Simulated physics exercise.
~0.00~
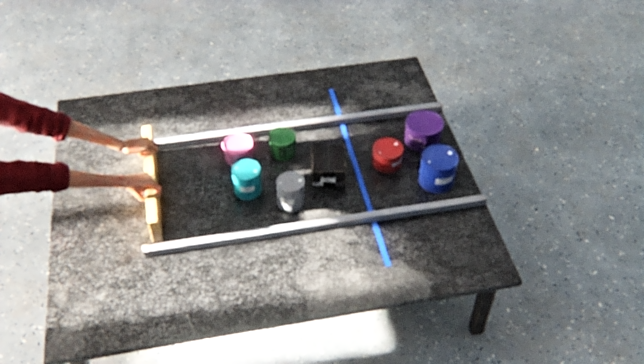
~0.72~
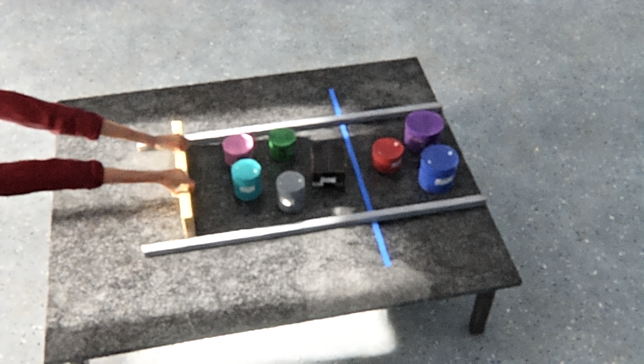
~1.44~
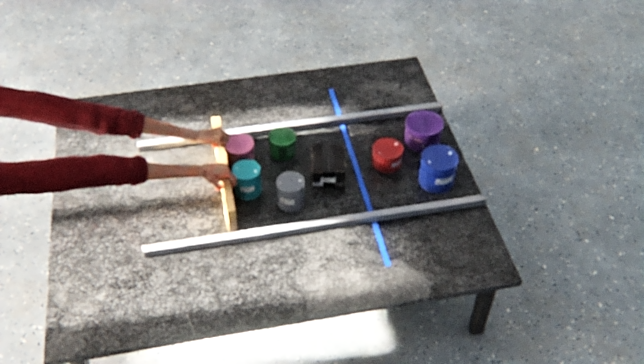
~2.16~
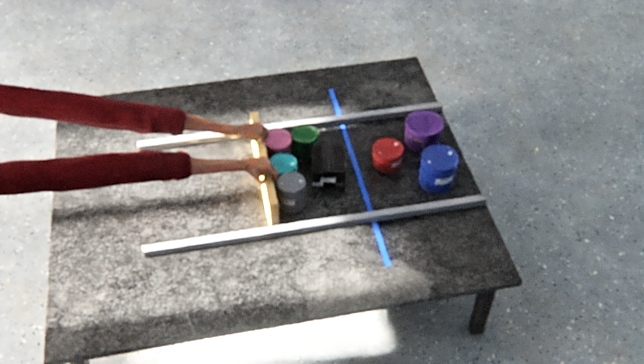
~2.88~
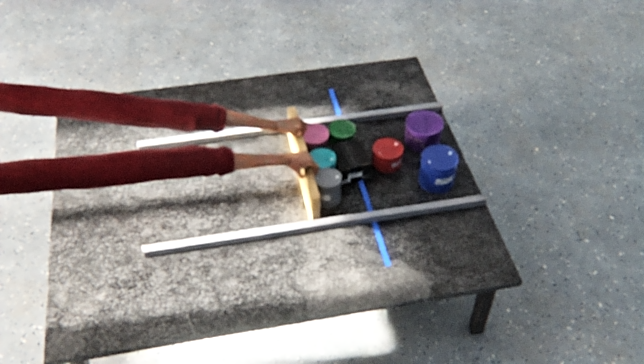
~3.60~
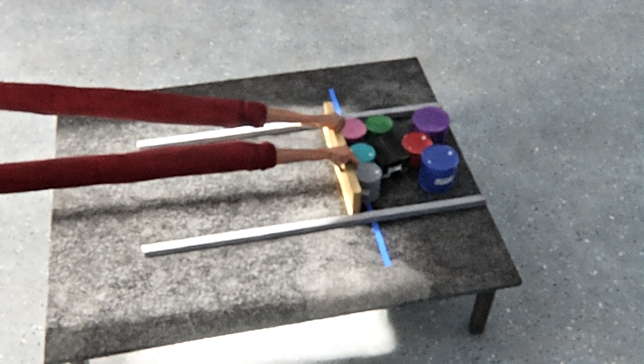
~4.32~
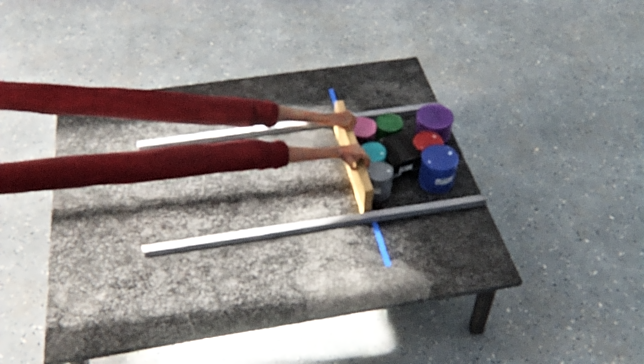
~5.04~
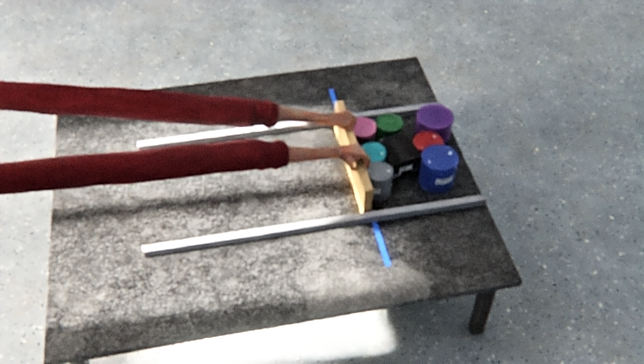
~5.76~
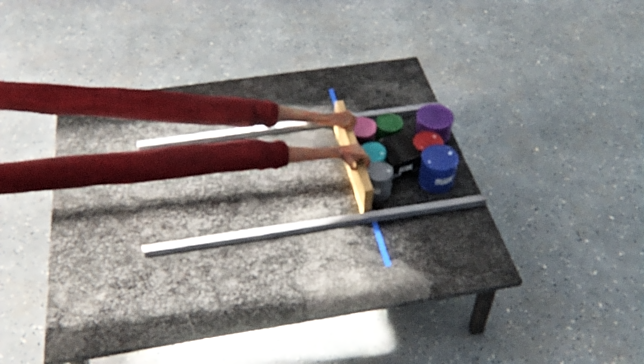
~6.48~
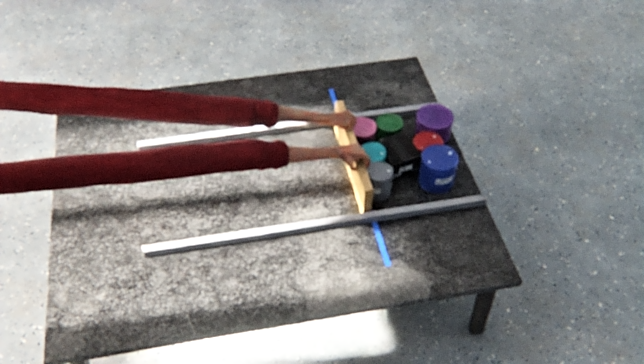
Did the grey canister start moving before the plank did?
No, the plank started moving first. The grey canister stayed where it was until later in the push, when it began to slide right too.
Two arms in dark red sleeves slid a wooden plank to the right between two rails, gathering the colourful containers and pushing them toward the table's edge. The plank stopped near the blue tape line, with all the containers still on the table.
